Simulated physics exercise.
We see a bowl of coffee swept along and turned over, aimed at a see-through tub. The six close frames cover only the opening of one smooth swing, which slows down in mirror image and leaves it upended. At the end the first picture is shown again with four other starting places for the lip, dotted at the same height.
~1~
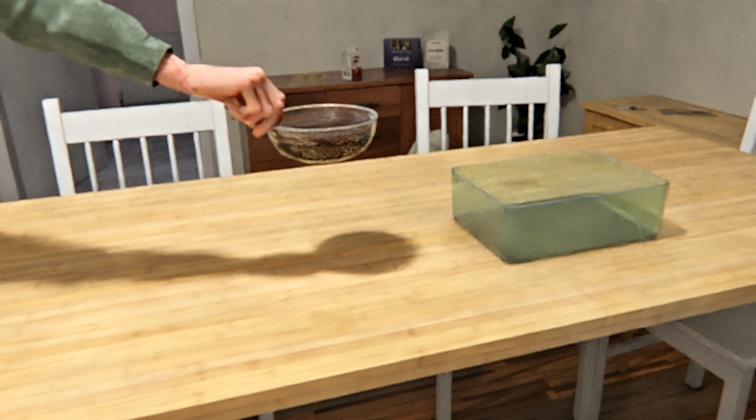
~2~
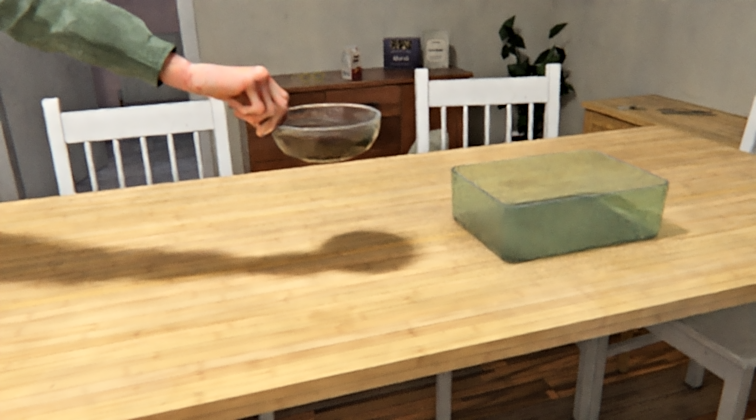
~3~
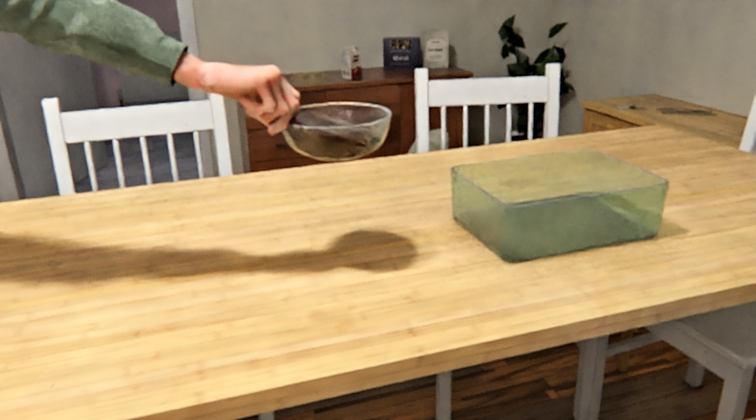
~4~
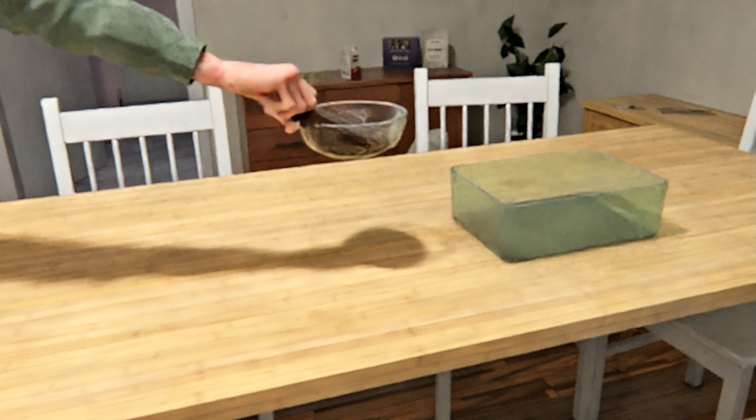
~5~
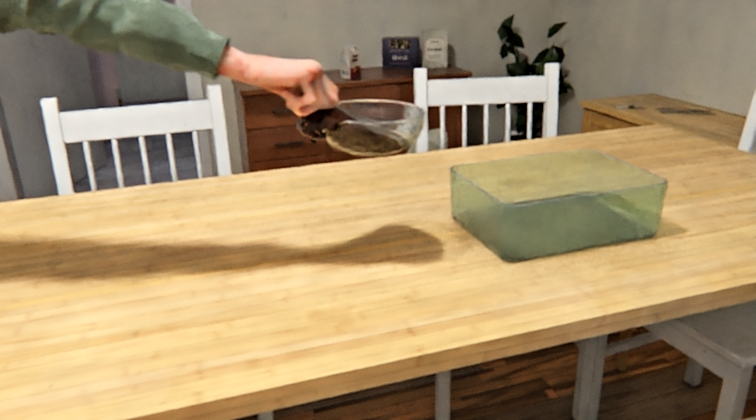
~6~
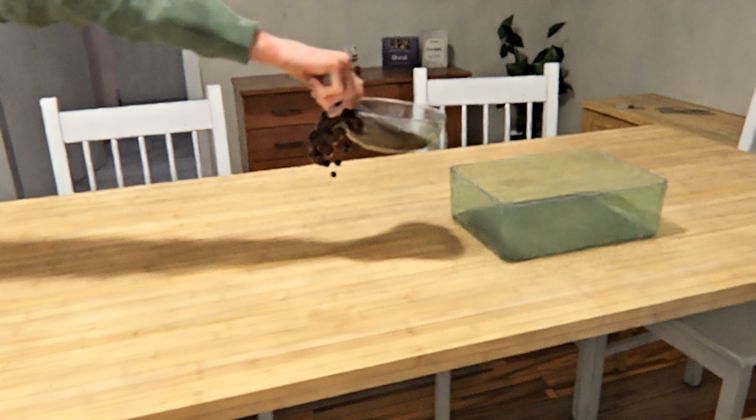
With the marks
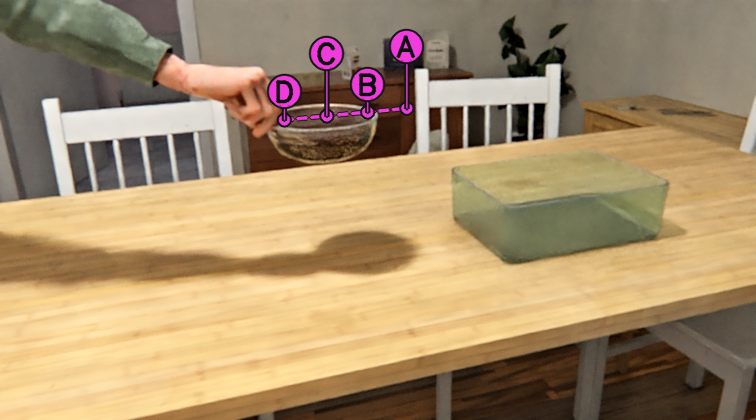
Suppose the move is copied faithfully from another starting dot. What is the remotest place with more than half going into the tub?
Take C.
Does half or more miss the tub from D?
Yes, it does.
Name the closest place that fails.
The answer is D.
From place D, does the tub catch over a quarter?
Yes, it does.
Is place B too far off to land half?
No, that is safe.
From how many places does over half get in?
Three.
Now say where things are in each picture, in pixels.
In the first picture, upright, lip at (372, 111); tub from (500, 262) to (655, 234); nothing has left yet.
In the second picture, upright, lip at (376, 110); nothing has left yet.
In the third picture, upright, lip at (386, 109); coffee is over the rim, down to (287, 118).
In the fourth picture, upright, lip at (401, 107); coffee is over the rim, down to (294, 123).
In the fifth picture, tipped about 2°, lip at (420, 107); coffee is over the rim, down to (313, 140).
In the sixth picture, tipped about 8°, lip at (440, 111); coffee is over the rim, down to (334, 175).
On the marked copy, A at (406, 108); B at (367, 112); C at (326, 115); D at (284, 119).
With A, about 85 % lands in the tub, 13 % falls short and 3 % goes beside or beyond.
With B, about 76 % lands in the tub, 16 % falls short and 7 % goes beside or beyond.
With C, about 63 % lands in the tub, 33 % falls short and 4 % goes beside or beyond.
With D, about 32 % lands in the tub, 66 % falls short.
